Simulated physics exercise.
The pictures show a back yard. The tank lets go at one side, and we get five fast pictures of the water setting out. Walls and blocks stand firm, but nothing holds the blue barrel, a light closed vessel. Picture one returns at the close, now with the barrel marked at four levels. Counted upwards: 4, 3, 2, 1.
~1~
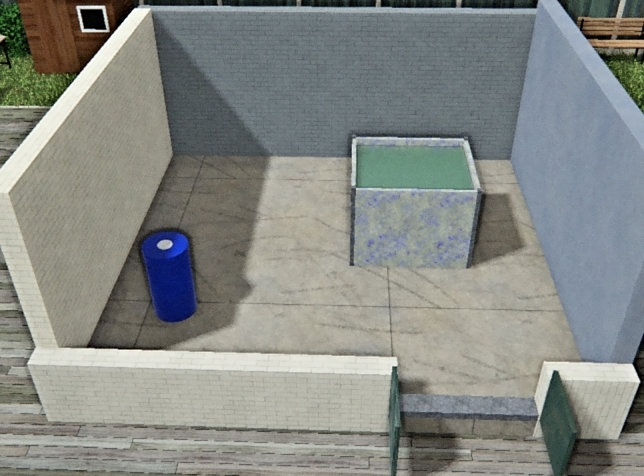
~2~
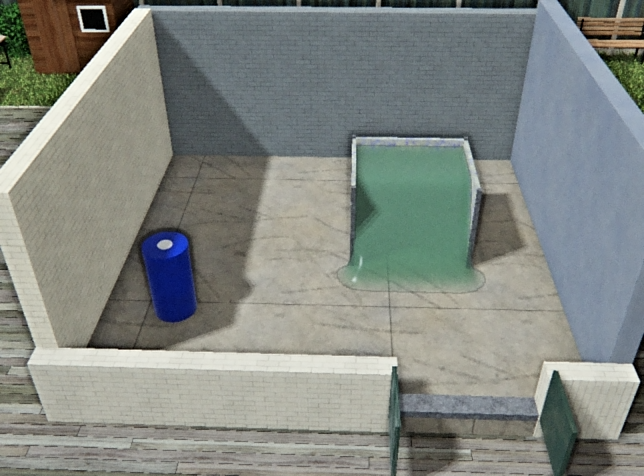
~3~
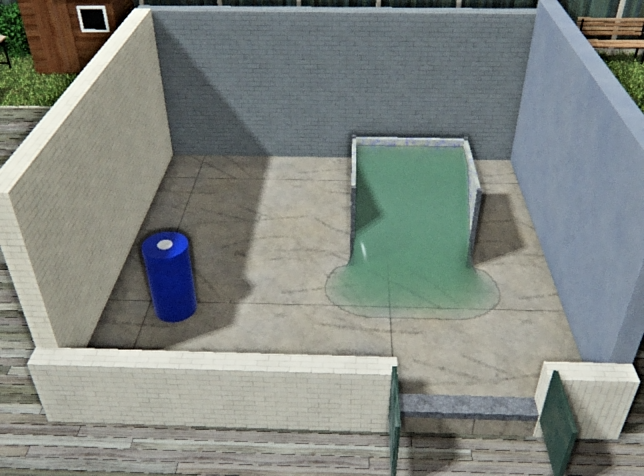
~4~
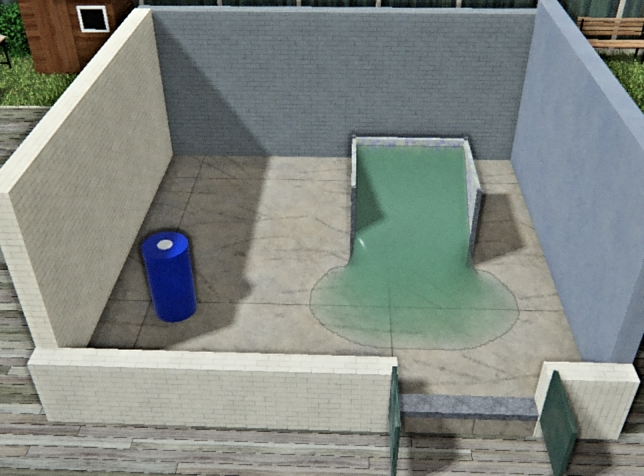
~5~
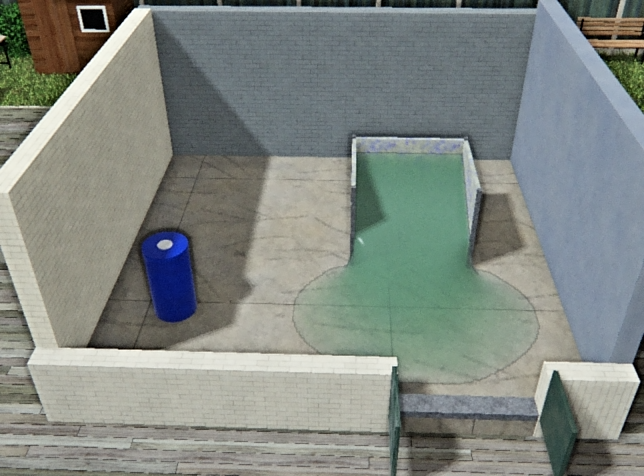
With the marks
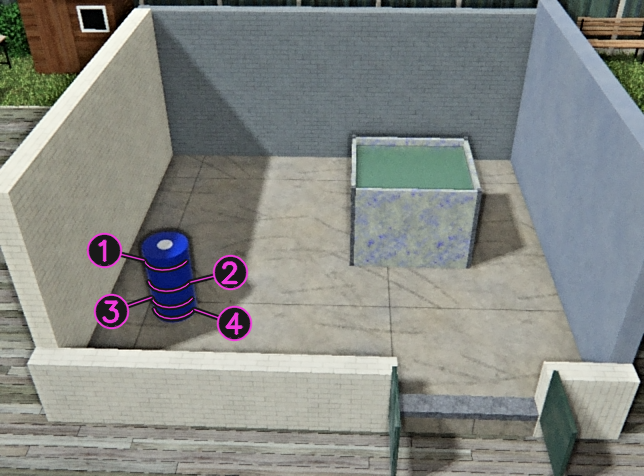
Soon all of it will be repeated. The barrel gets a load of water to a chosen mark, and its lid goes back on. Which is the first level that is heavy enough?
The answer is mark 3.
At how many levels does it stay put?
Three of the four.
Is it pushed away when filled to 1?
No, that is safe.
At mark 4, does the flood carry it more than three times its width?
No, less.
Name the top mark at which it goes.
Mark 4.
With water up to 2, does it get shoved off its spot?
No.
On the marked copy, 1 at (162, 270); 2 at (165, 291); 3 at (168, 307); 4 at (170, 318); from the bottom up 4, 3, 2, 1.
If 1 is chosen, it does not move.
If 2 is chosen, it does not move.
If 3 is chosen, it does not move.
If 4 is chosen, it is pushed about twice its own width away.
